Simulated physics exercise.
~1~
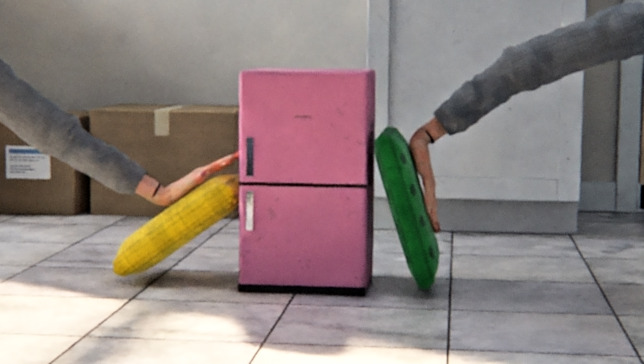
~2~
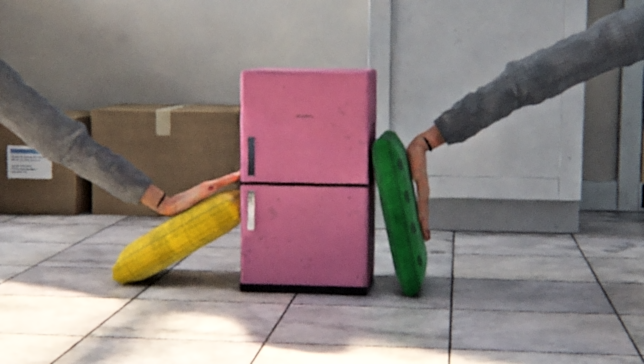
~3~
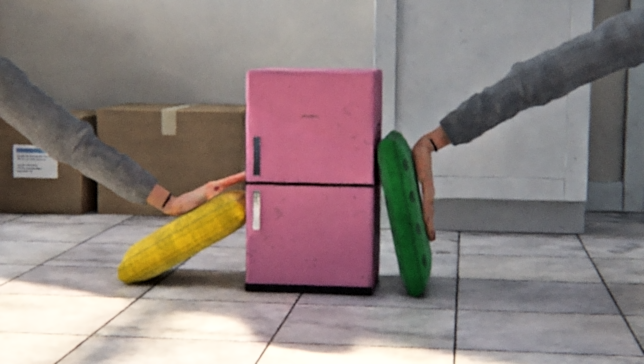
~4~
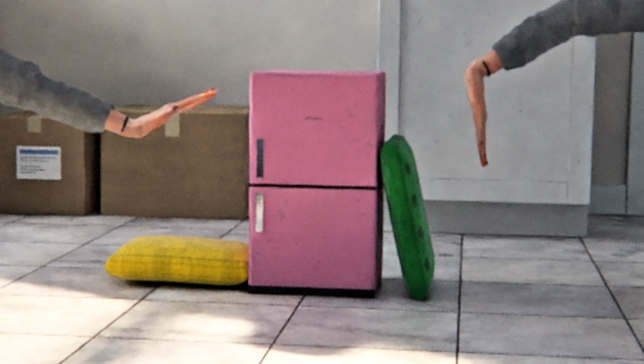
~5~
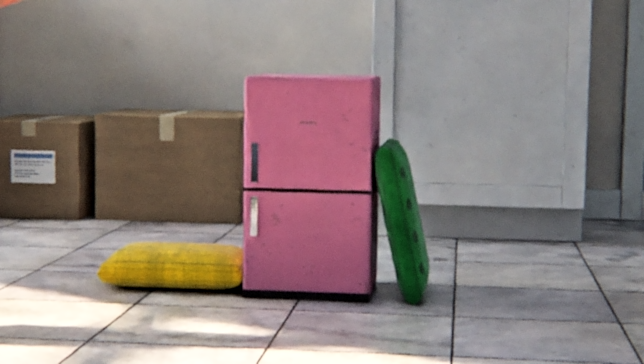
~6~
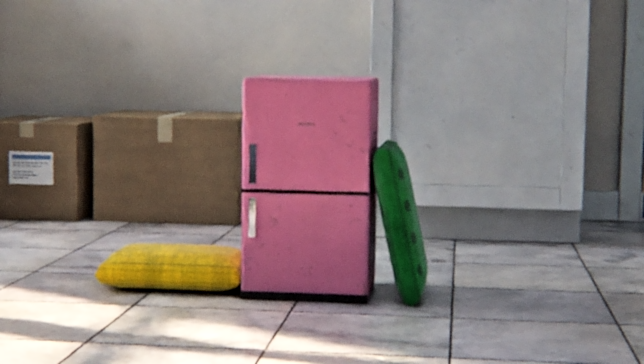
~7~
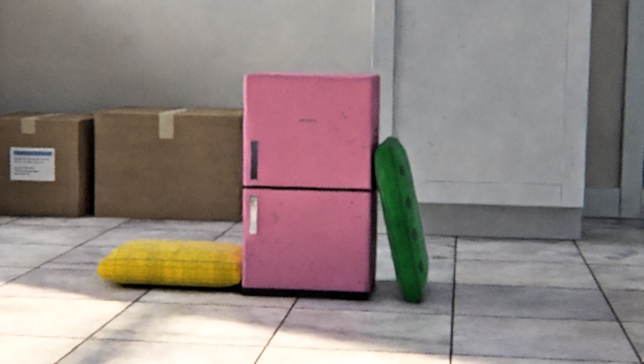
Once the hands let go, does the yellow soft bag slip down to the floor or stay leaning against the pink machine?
The yellow soft bag slips down and lies flat on the floor, while the green pillow on the other side keeps leaning against the pink machine.
